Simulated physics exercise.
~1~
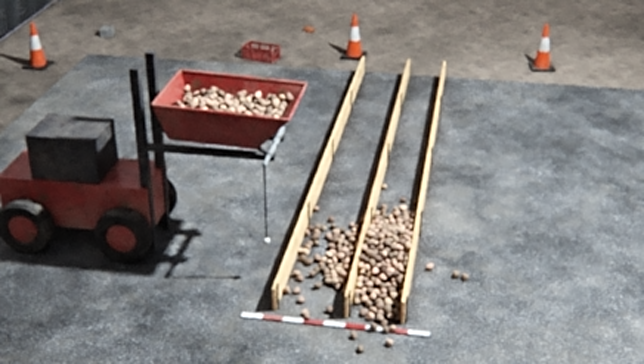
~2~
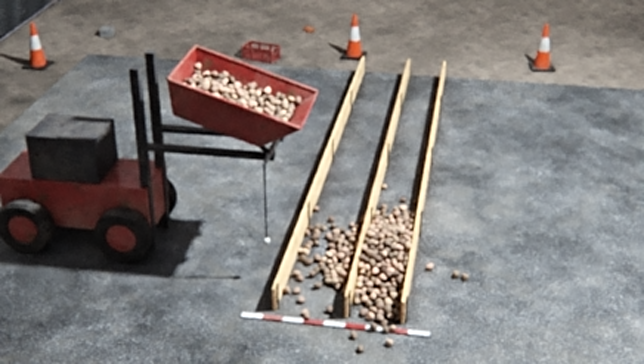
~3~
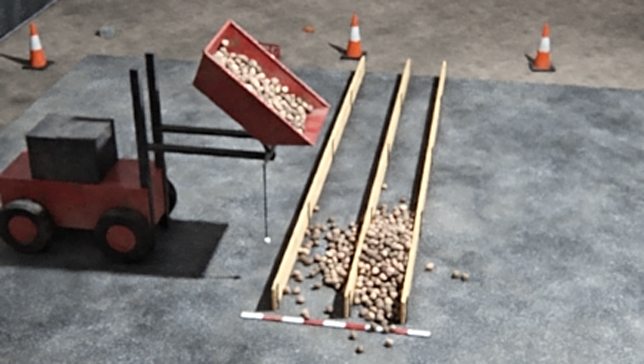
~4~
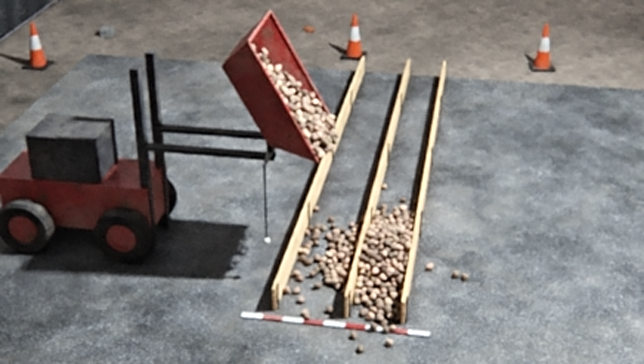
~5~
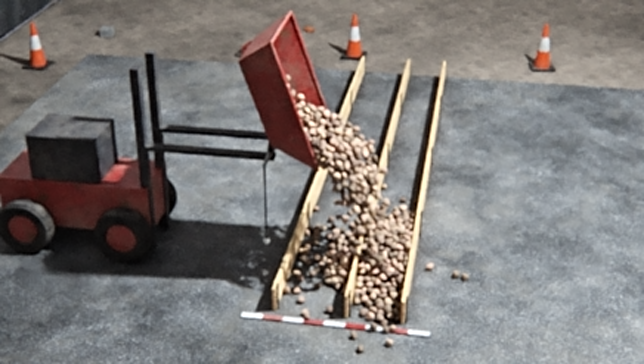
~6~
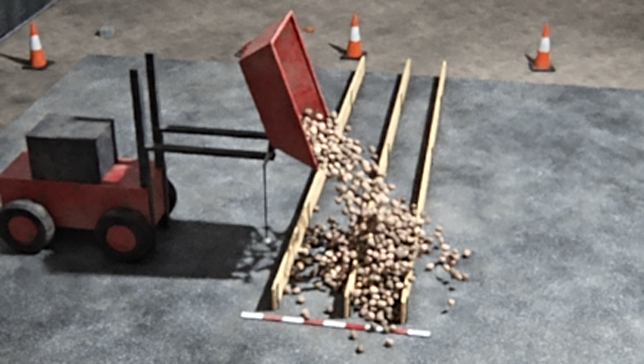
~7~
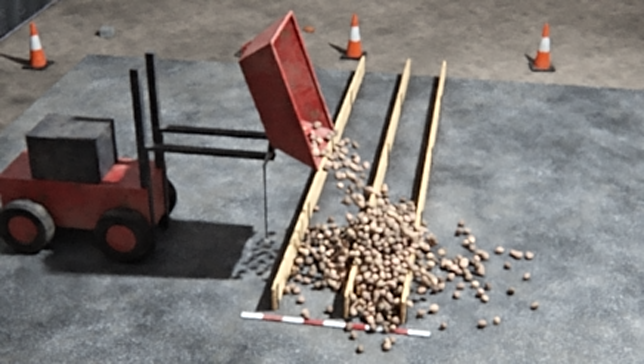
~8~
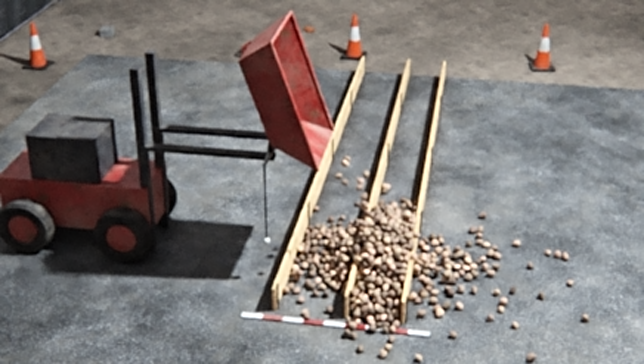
A red forklift-like vehicle with a dark block on top stands at the left of a grey yard, seen from above, holding a red skip of pale brown stones. To its right, three wooden planks run side by side past a loose heap, with a red and white striped bar in front and orange cones behind. The skip tips steeply to the right, and its stones slide to the lower edge. They pour over the nearest plank onto the heap, burying parts of the boards. Some spill beyond the last plank and scatter rightward, leaving the skip empty and still tilted.
